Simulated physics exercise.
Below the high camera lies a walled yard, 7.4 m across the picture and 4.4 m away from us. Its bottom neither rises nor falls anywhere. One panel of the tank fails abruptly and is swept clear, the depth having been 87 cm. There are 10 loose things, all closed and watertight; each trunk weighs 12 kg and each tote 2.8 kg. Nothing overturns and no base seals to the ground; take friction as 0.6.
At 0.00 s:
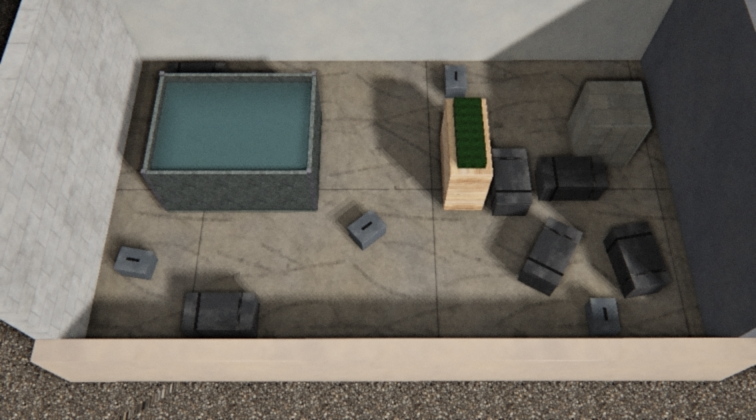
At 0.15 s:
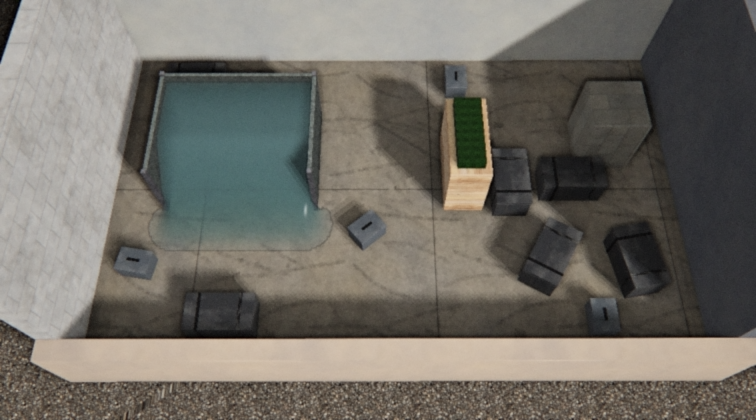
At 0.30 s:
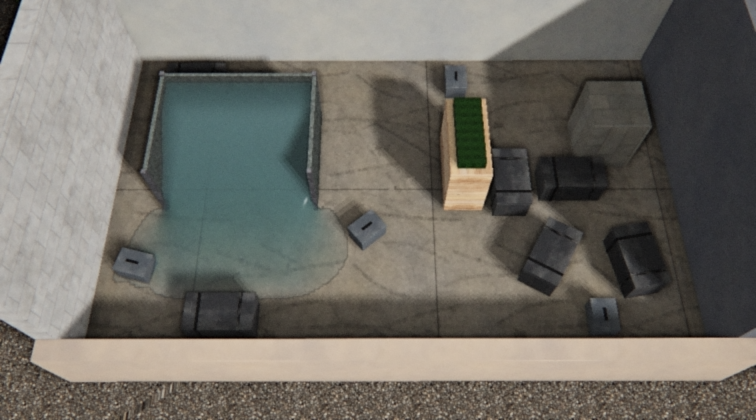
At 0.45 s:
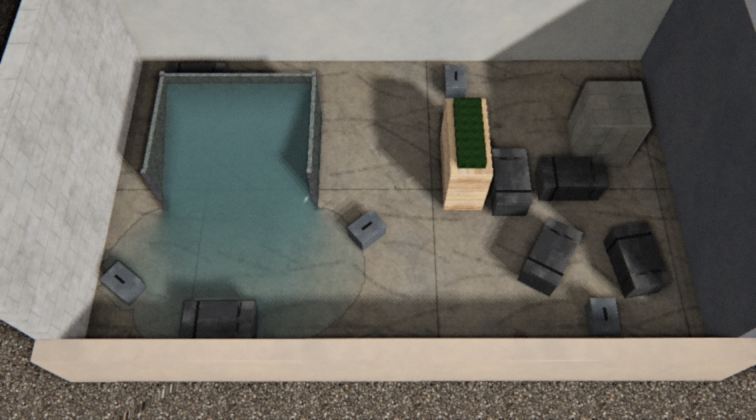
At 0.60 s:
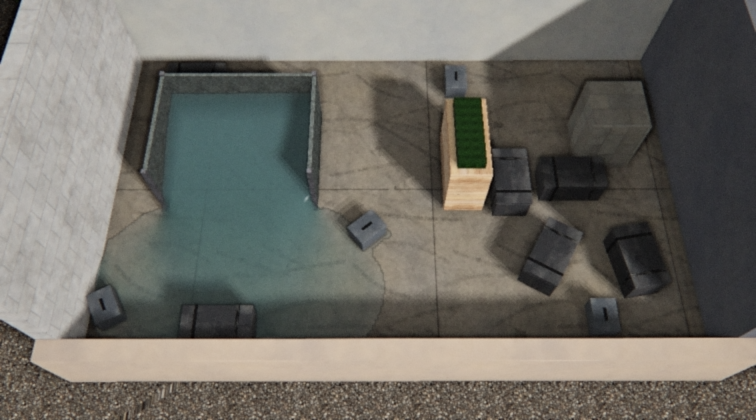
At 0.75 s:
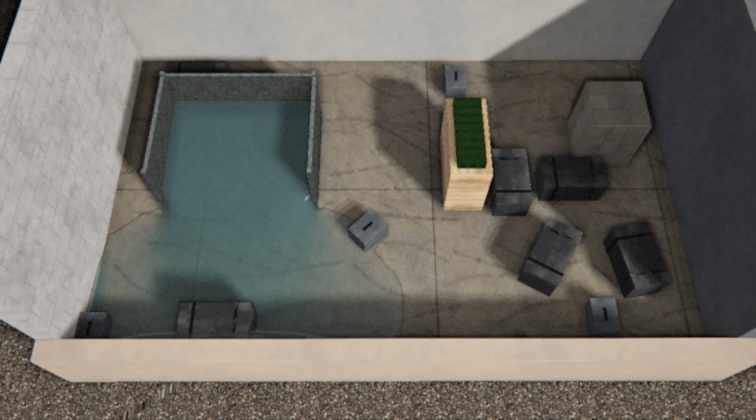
A big tank of bluish water lost its front side, and the water spread over the yard floor, sweeping a small grey box toward the lower left corner while a darker trunk barely shifted.
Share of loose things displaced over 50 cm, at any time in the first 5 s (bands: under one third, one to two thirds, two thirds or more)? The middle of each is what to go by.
Looks like the highest band.
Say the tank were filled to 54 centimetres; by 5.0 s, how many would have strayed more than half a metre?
Then it comes to 7.
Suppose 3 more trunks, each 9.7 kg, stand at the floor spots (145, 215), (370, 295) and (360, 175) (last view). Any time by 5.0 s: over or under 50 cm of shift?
In order: Beyond it, beyond it, within it.
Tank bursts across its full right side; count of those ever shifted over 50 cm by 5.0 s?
The answer would then be 6.
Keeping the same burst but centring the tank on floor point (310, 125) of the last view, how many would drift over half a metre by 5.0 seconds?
Then the count would be 6.
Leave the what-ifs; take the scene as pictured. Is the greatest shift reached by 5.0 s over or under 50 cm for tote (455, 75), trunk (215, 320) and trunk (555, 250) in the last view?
In order: Not as far, farther and farther.
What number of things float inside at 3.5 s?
Just then, the number is 5.
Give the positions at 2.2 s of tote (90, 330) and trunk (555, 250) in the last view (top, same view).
They end up about (140, 170) and (576, 223) in the last view.
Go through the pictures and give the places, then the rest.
The first frame shows a tote at (133, 260), on the bottom; a trunk at (218, 311) rests on the ground; water covers 2.7 m2; 0 of 10 have shifted.
The second frame shows a tote at (133, 260) rests on the ground; a trunk at (218, 311), on the bottom; 3.9 m2 under water; 0 of 10 have shifted.
The third frame shows a tote at (132, 262) rests on the ground; a trunk at (218, 311), on the bottom; water covers 5.6 m2; 0 of 10 have shifted.
The fourth frame shows a tote at (120, 280) rests on the ground, 28 cm from its start; a trunk at (217, 320), on the bottom, 11 cm from its start; water covers 7.5 m2; 2 of 10 have shifted.
The fifth frame shows a tote at (103, 305), on the bottom, 63 cm from its start; a trunk at (215, 324), afloat, 18 cm from its start; water covers 8.7 m2; 2 of 10 have shifted.
The sixth frame shows a tote at (89, 329), afloat, 94 cm from its start; a trunk at (213, 321), afloat, 18 cm from its start; water covers 9.2 m2; 2 of 10 have shifted.
After 1.1 s 1 of 10 are over 50 cm from their spots; 2 afloat.
After 2.2 s 2 of 10 are over 50 cm from their spots; 2 afloat.
After 3.5 s 6 of 10 are over 50 cm from their spots; 5 afloat.
After 5.0 s 7 of 10 are over 50 cm from their spots, and 7 have been at some point; 7 afloat.
